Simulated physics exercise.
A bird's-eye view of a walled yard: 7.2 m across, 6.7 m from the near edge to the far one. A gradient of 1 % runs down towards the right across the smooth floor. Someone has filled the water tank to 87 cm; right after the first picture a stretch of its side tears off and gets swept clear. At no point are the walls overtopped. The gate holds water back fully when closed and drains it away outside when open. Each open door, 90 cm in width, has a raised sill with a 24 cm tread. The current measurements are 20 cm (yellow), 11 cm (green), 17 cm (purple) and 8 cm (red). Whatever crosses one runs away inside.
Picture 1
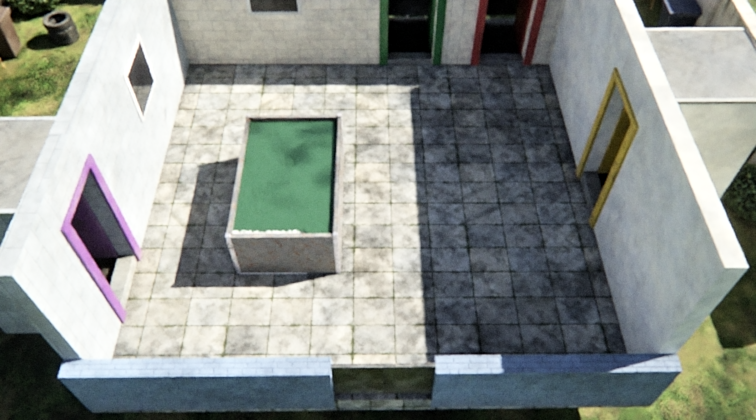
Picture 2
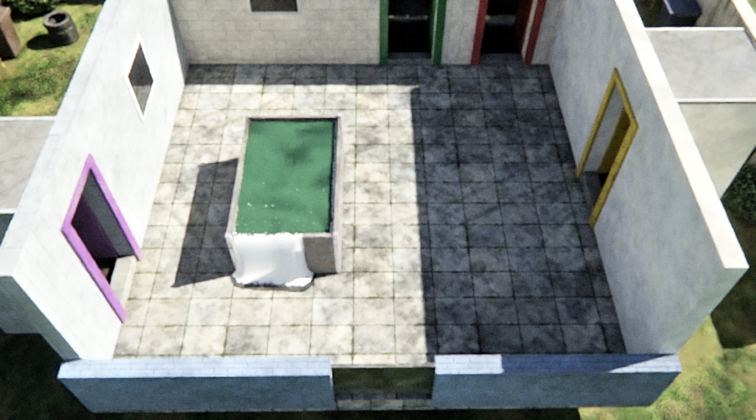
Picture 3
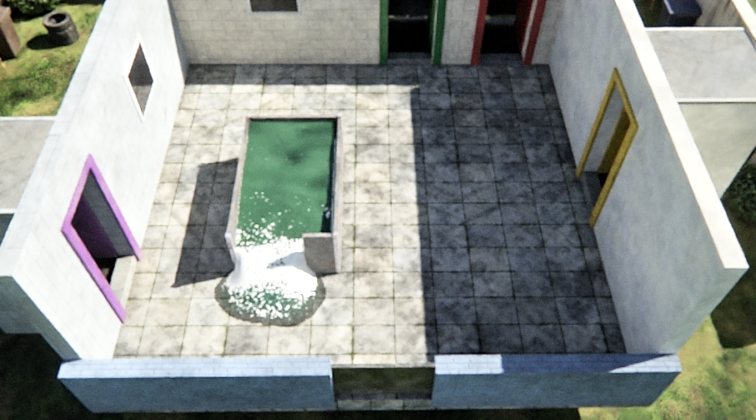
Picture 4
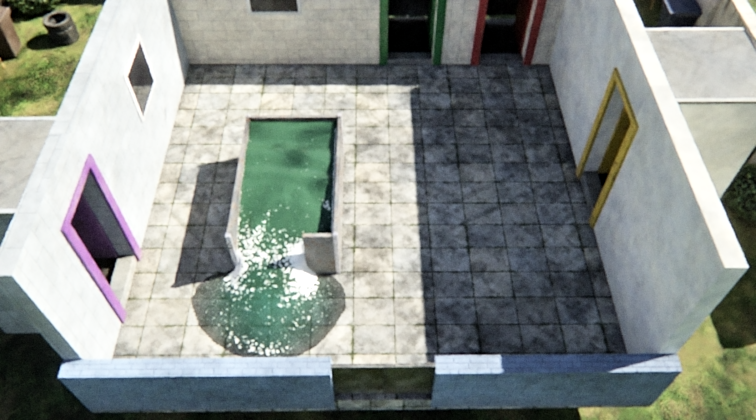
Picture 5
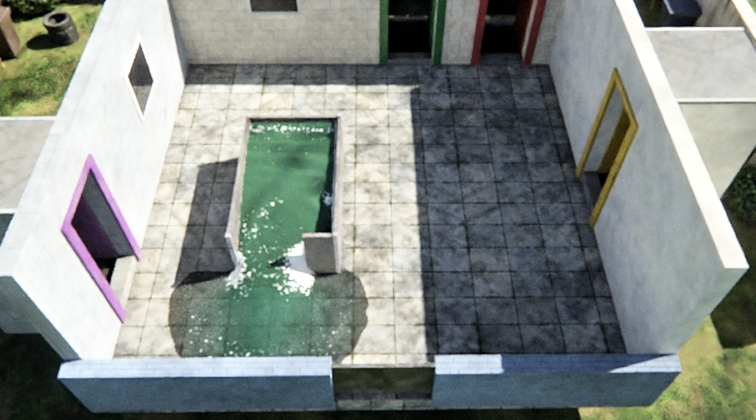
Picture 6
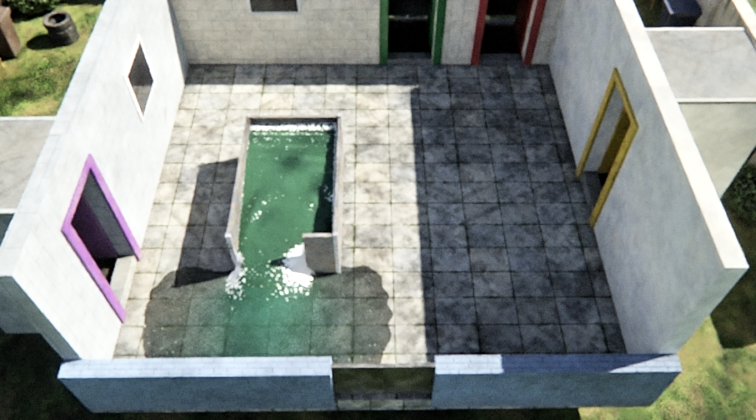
Green water bursts through the tank's broken front side and spreads across the tiled yard floor.
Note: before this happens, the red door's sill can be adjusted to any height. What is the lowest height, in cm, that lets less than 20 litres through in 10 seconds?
About 9.5 cm.
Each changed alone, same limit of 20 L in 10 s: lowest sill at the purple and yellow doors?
Some 12.5 cm for purple, some 5.5 cm for yellow.
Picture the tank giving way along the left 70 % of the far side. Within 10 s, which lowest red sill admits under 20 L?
With that break, close to 9.5 cm.
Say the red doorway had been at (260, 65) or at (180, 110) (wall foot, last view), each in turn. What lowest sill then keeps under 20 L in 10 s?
Around 15 and 7.0 cm respectively.
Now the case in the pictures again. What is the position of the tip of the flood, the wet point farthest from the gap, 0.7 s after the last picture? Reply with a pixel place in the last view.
The farthest wet point sits near (505, 382).
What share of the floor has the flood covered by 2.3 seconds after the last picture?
Roughly 45 percent.
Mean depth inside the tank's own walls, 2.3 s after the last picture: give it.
Some 31 cm.
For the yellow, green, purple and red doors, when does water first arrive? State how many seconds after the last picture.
Arrives: Yellow 2.6 s / green 4.5 s / purple 0.3 s / red 4.5 s.
Then, 0.7 s after the last picture water covers 15 % of the floor, deepest (57 cm) near (106, 384); it has not reached the red door.
Then, 2.3 s after the last picture water covers 45 % of the floor, deepest (34 cm) near (120, 384); it has not reached the red door.
Then, 9.3 s after the last picture water covers 95 % of the floor, deepest (15 cm) near (561, 143); 13 cm at the red door, 39 litres in over its 8 cm sill.
At the red door as built, the water peaked near 13 cm, 8.7 s after the last picture.
With a sill of 8.5 cm, 31 litres would have come in within the 10 s; with 11 cm, 7 litres. So under 20 litres takes about 9.5 cm.
